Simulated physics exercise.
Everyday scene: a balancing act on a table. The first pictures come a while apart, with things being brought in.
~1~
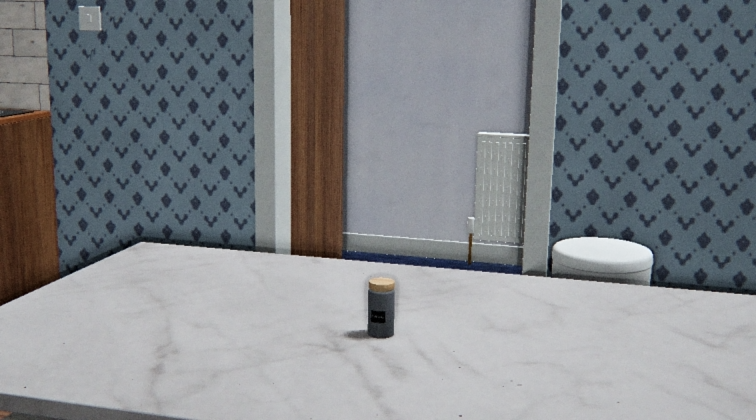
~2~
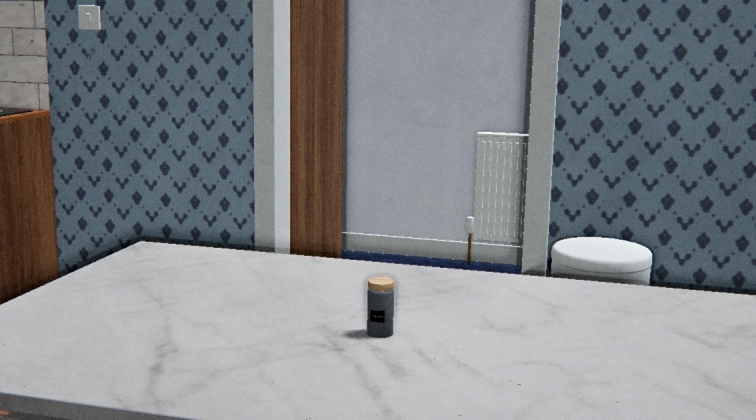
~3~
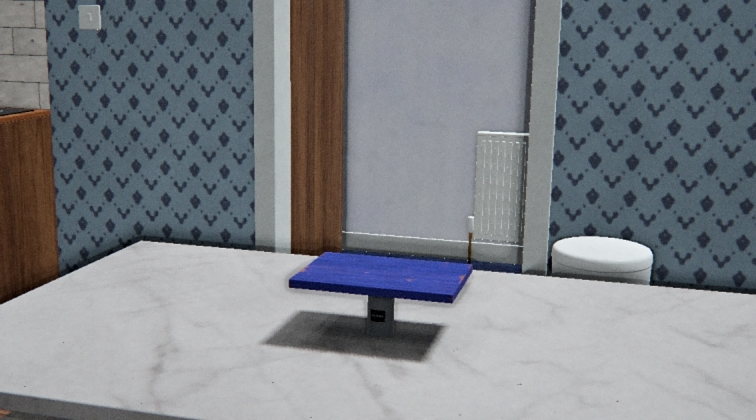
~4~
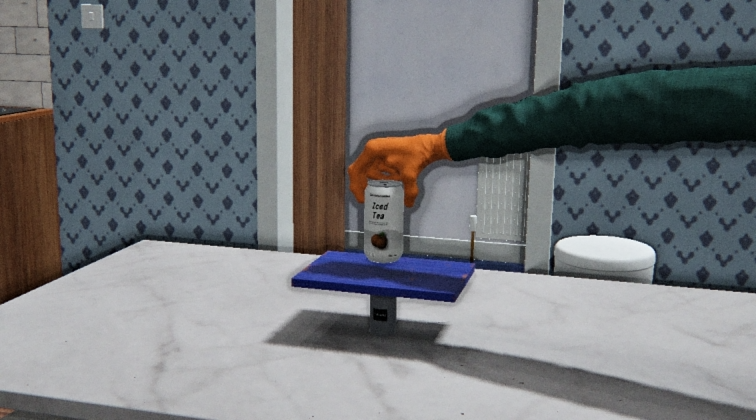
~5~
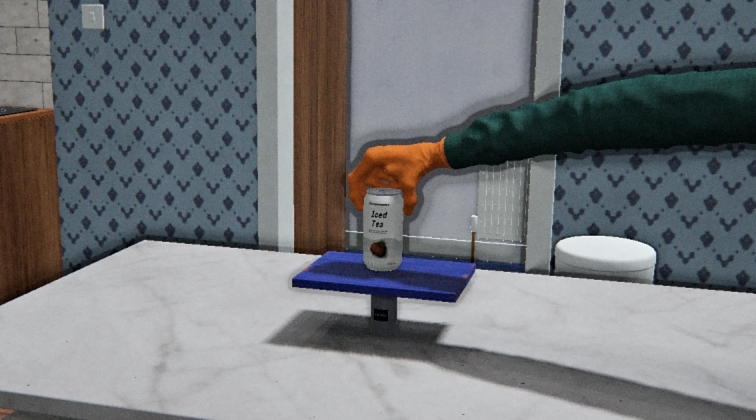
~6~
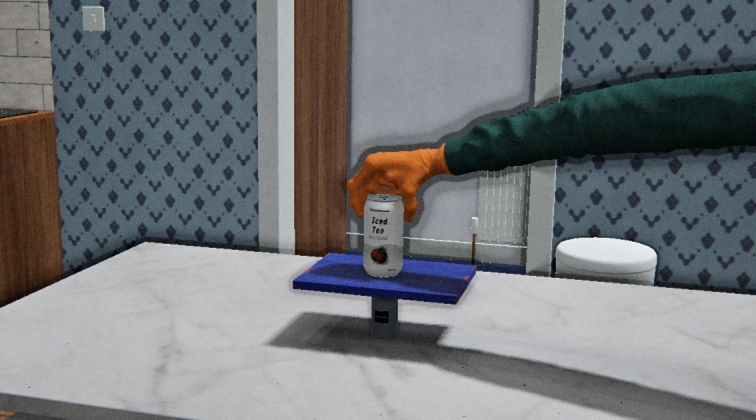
On a marble-topped table in a patterned-wallpaper room, a small grey shaker stands alone, then a flat blue board appears balanced across its top. An orange-gloved hand in a green sleeve lowers a white can slightly onto the board.
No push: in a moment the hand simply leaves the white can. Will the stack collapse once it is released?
No, it stays standing.
Then, 0.20 s on from there, no change.
Then, 0.50 s on from there, white can resting near (384, 237).
In the end, all 3 unmoved. At the end, from the last picture's camera, white can near (384, 237). The stack stays up.
